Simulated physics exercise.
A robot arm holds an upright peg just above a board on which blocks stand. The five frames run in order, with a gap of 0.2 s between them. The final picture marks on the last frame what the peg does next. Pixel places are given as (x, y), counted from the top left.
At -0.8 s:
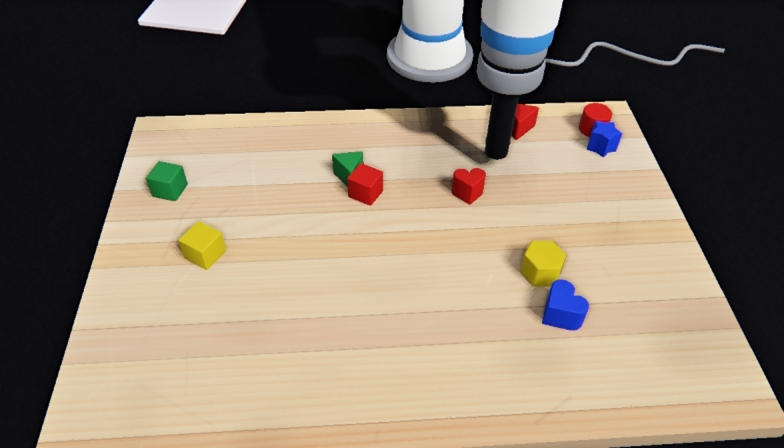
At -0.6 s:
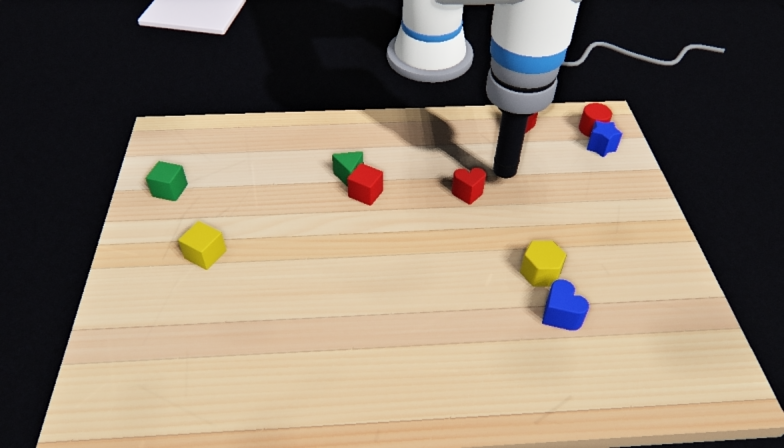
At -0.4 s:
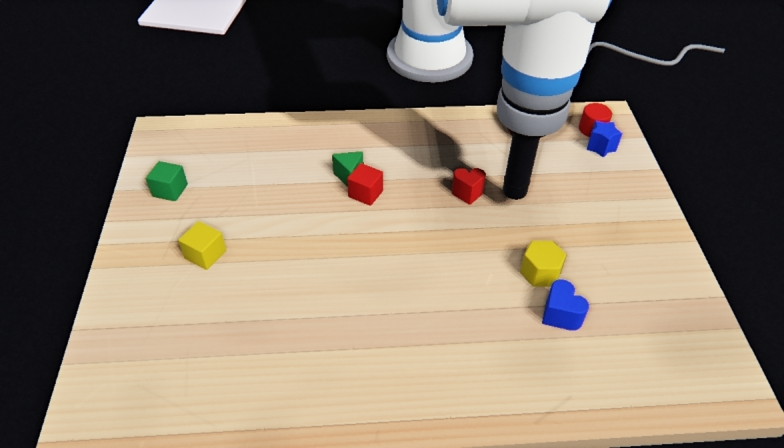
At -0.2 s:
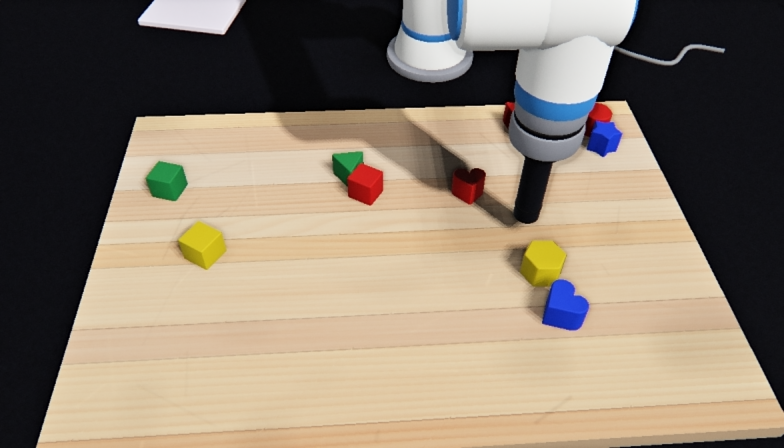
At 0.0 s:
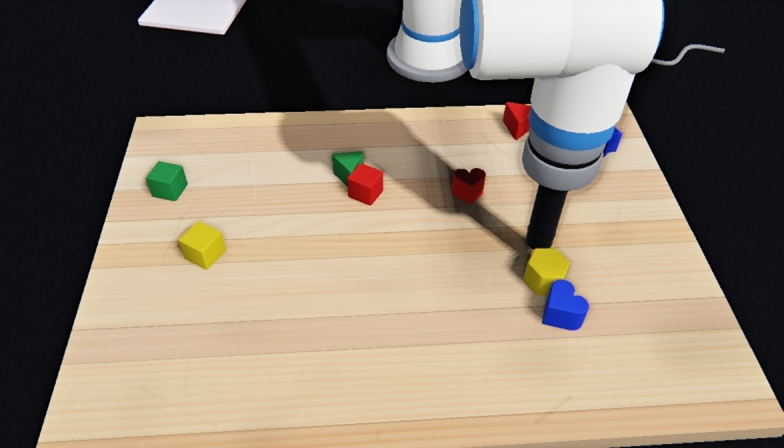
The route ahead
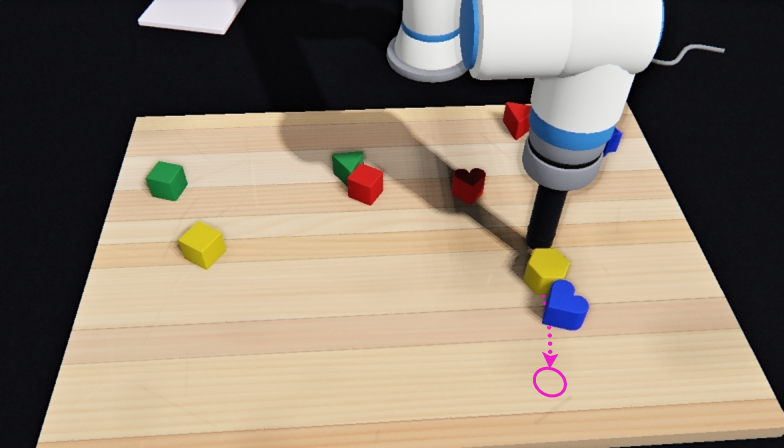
A robot arm moved its black peg down across the wooden board, passing to the right of the red heart, and nudged the yellow six-sided block slightly toward the blue heart.
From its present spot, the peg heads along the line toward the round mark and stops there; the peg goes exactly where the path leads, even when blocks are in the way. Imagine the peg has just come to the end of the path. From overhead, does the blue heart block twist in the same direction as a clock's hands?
Yes
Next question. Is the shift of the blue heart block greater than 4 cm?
In short: Yes.
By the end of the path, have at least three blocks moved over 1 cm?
No - that is not the case.
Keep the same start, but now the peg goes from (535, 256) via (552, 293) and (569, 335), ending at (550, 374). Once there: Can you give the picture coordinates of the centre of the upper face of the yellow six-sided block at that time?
Expect it around (613, 342).
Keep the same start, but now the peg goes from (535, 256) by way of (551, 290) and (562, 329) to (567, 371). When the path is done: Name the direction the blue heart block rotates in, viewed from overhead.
Seen from above, its turn is clockwise.
Path on the board, from (535, 256) by way of (543, 294) and (550, 336) to (550, 382).
On the path given first. One third of the way, peg (547, 281); yellow six-sided block (570, 300), turned 35° anticlockwise; blue heart block (588, 335), turned 35° clockwise.
Two thirds of the way, peg (554, 324); yellow six-sided block (593, 324), turned 65° anticlockwise; blue heart block (608, 358), turned 70° clockwise.
At the end, peg (554, 370); yellow six-sided block (594, 325), turned 65° anticlockwise; blue heart block (608, 359), turned 65° clockwise.
